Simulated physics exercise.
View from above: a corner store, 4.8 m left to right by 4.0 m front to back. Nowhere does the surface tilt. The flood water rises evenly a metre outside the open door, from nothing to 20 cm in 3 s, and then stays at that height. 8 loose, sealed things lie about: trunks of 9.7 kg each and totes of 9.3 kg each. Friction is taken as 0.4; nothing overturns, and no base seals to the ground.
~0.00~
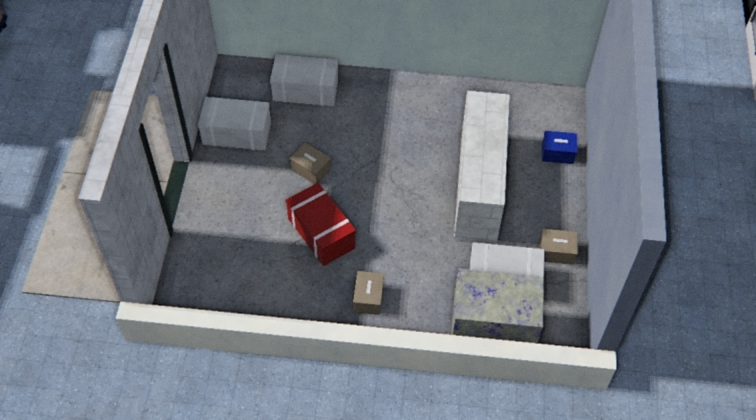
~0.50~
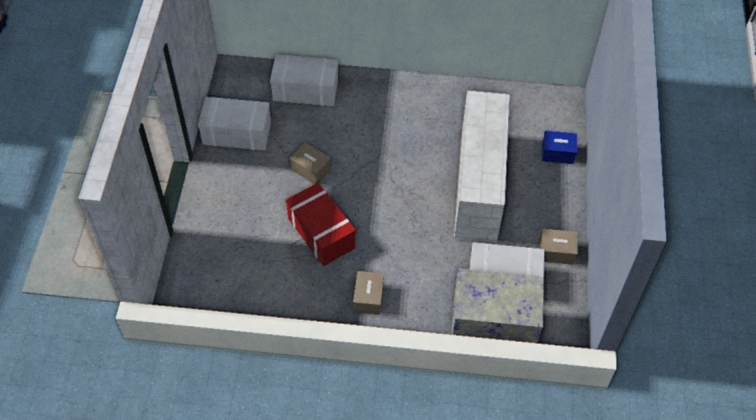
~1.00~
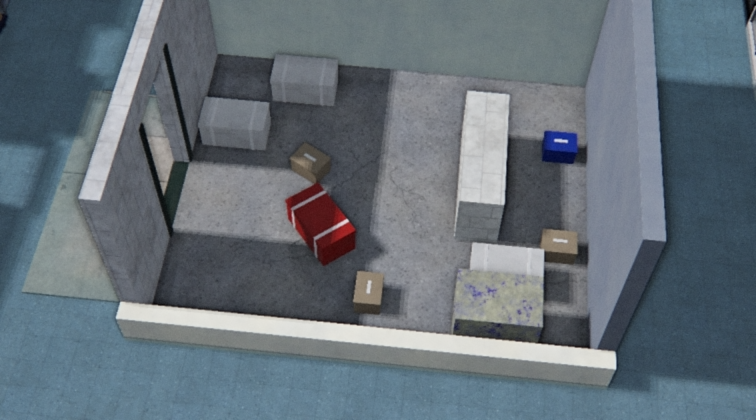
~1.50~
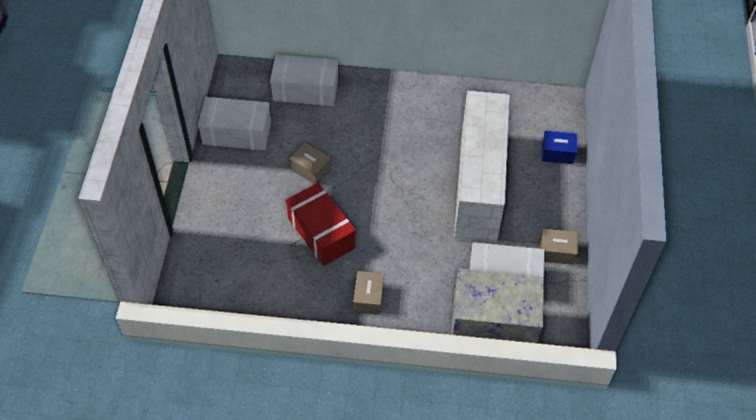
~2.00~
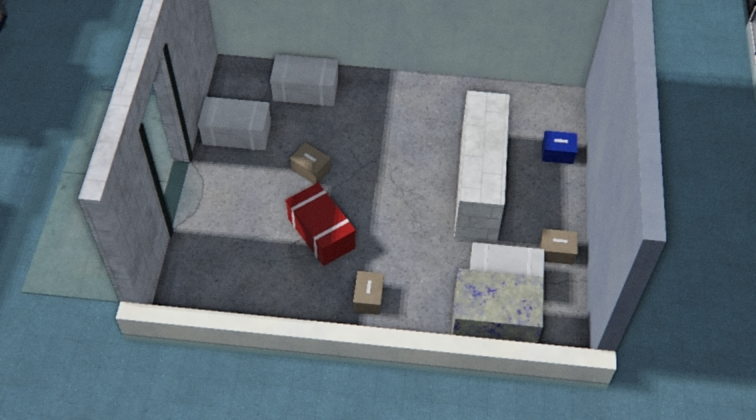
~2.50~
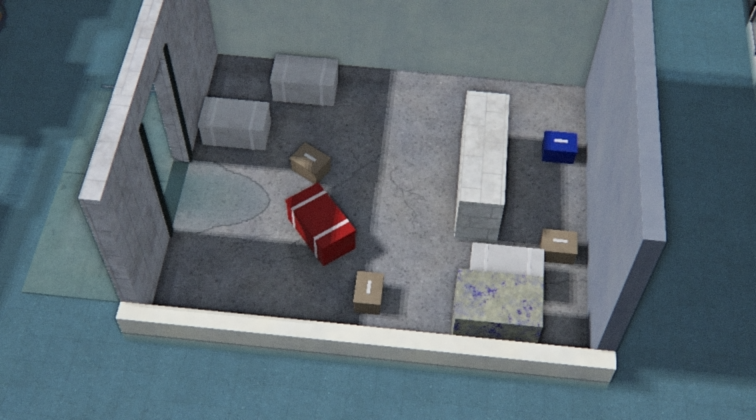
A walled room with scattered boxes and a red trunk stayed still as water darkened the ground outside, then slipped in through the open doorway on the left and spread toward the trunk.
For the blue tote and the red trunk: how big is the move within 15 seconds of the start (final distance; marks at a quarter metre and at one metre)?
As for the blue tote, it moves somewhat; as for the red trunk, it goes far off.
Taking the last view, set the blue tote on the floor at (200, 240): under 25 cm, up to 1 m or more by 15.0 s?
By then it edges a bit.
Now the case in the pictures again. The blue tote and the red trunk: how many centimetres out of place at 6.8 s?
Shifts by then: Around 0 and 150 cm.
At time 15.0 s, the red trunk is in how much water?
12 cm or so.
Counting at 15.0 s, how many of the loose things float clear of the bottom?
8 of them.
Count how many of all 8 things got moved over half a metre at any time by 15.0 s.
Count: 8.
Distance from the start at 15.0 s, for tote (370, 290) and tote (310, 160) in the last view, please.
Shifts: 80 cm / 300 cm.
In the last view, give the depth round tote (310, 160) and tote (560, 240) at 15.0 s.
Depths: Near 10 cm, then near 12 cm.
After 3.5 s the blue tote is near (561, 141), 0.0 m from its start, aground; the red trunk is near (326, 216), 0.1 m from its start, aground; 0 afloat.
After 6.8 s the blue tote is near (561, 141), 0.0 m from its start, aground; the red trunk is near (454, 249), 1.6 m from its start, afloat; 1 afloat.
After 11.0 s the blue tote is near (560, 145), 0.1 m from its start, aground; the red trunk is near (487, 238), 1.9 m from its start, afloat; 6 afloat.
After 15.0 s the blue tote is near (523, 156), 0.5 m from its start, afloat; the red trunk is near (486, 237), 1.9 m from its start, afloat; 8 afloat.
